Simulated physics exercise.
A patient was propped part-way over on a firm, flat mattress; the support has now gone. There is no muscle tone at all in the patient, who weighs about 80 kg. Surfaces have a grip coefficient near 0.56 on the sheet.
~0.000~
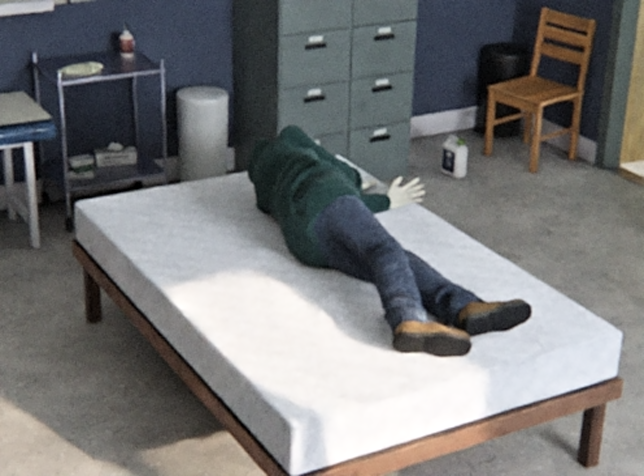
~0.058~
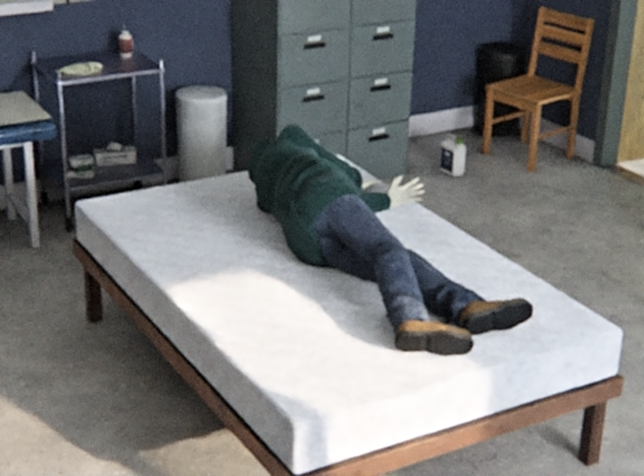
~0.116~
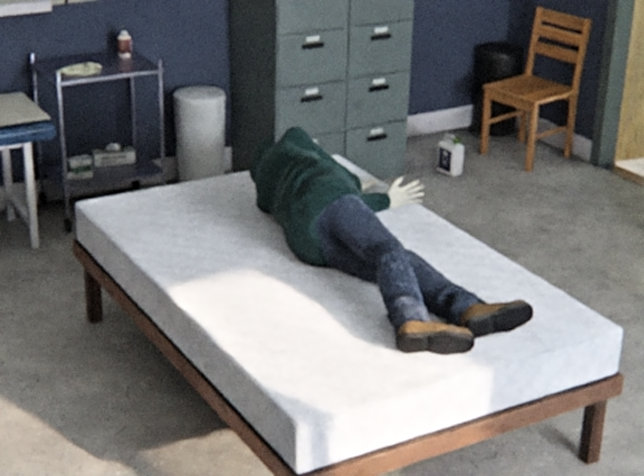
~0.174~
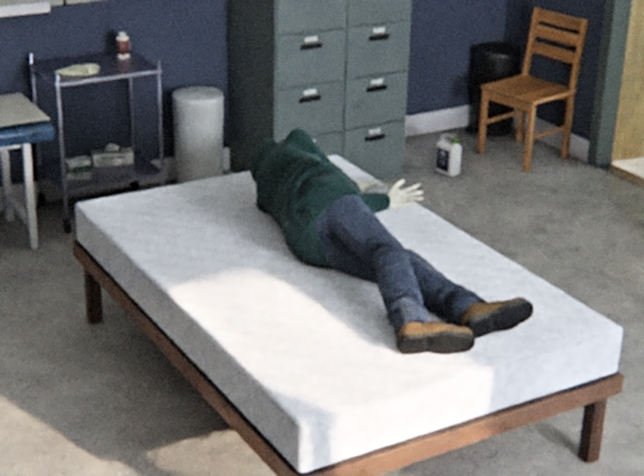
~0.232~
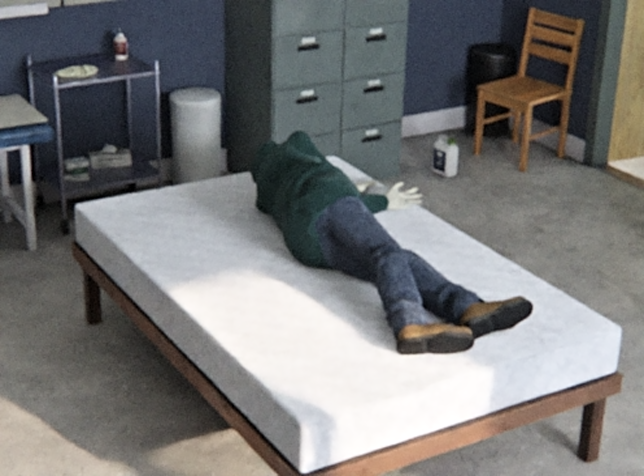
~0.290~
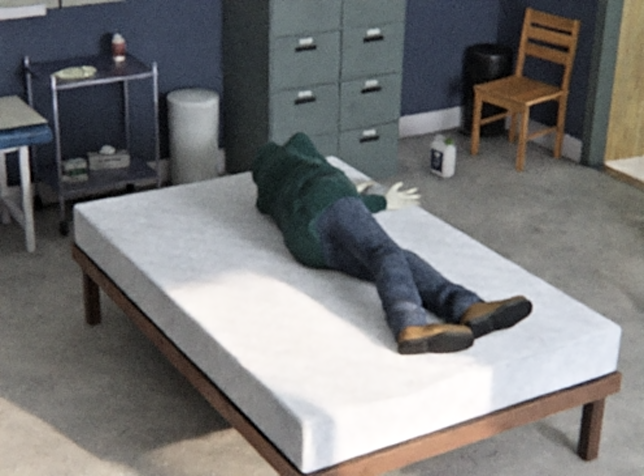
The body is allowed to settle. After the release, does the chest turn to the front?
Yes.
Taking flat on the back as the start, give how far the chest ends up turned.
About 140°.
After 0.54 s the chest is turned 115° from lying flat on the back, near (291, 181) in the last picture's view.
After 0.94 s the chest is turned 120° from lying flat on the back, near (296, 182) in the last picture's view.
After 1.54 s the chest is turned 125° from lying flat on the back, near (298, 182) in the last picture's view.
Final state at 4.0 s, chest rolls forwards.
